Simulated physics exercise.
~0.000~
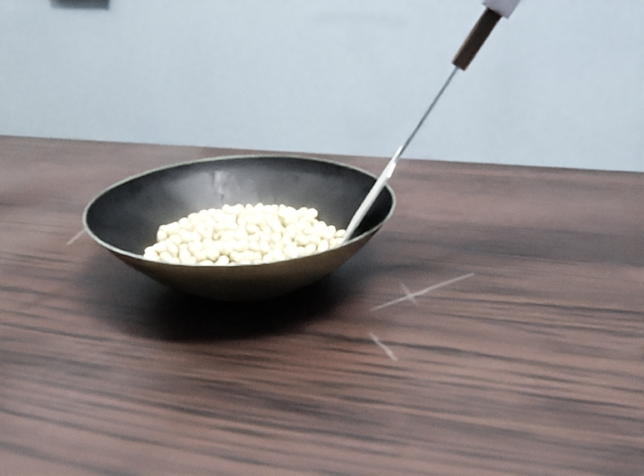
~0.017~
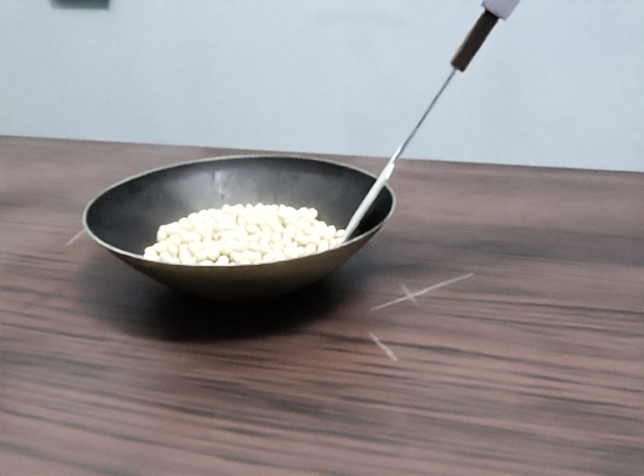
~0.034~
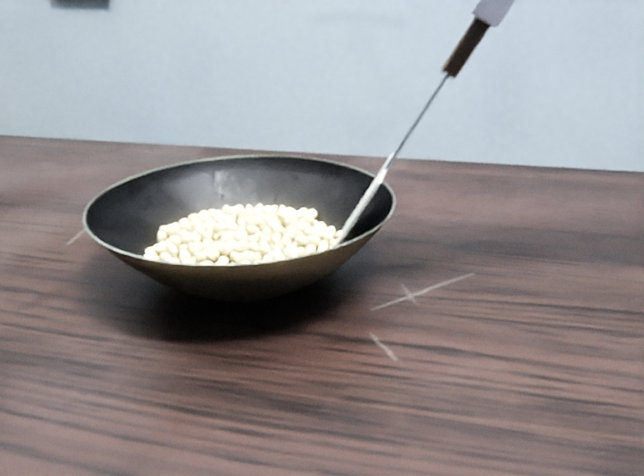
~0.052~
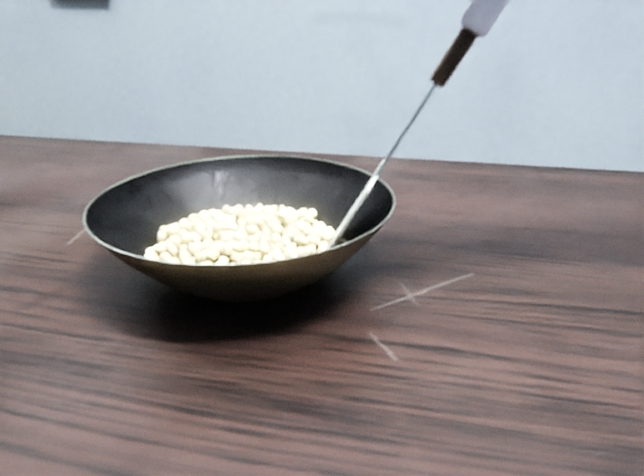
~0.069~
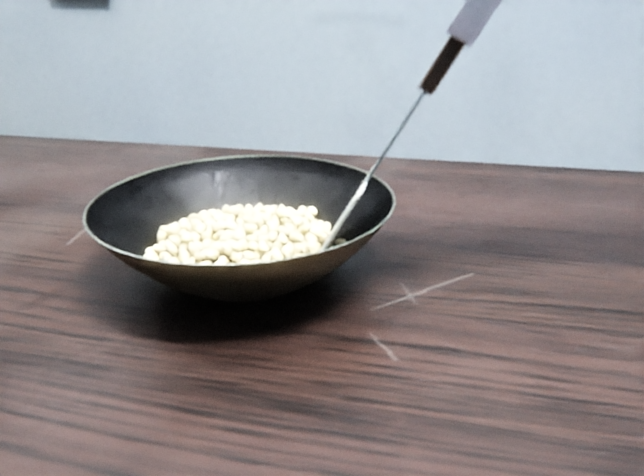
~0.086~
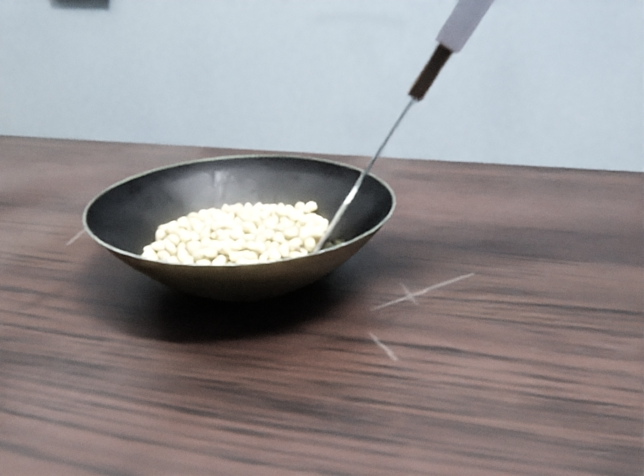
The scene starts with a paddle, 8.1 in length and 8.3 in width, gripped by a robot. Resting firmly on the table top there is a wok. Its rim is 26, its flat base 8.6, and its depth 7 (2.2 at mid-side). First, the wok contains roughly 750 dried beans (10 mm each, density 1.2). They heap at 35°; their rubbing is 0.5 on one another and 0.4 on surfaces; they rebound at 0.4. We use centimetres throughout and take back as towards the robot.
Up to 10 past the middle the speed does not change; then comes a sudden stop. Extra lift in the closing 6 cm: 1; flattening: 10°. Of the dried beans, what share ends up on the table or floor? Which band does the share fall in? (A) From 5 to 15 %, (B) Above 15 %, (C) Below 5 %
Answer: B.
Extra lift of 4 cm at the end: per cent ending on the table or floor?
35 per cent.
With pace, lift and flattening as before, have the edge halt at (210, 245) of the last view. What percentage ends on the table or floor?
0 %.
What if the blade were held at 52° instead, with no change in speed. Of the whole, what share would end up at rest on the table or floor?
Result, estimated: 35 %.
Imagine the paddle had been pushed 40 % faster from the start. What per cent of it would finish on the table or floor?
About 50 in a hundred.
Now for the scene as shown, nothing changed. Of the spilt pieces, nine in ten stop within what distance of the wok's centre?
Radial distance: Approx. 25 cm.
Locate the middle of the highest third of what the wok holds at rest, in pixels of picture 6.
About (166, 225).
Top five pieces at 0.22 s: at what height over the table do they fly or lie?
Some 6 cm.
By 0.22 s, sloping 60°, highest piece 6 above the table; 746 in the wok.
By 0.35 s, sloping 57°, highest piece 9 above the table; 738 in the wok, 8 on the blade or in flight.
By 0.62 s, sloping 50°, highest piece 9 above the table; 463 in the wok, 264 on the table or floor, 19 on the blade or in flight.
By 1.67 s, sloping 50°, highest piece 8 above the table; 461 in the wok, 285 on the table or floor.
Final count, 461 in the wok, 285 on the table or floor. That is 38 % on the table or floor.
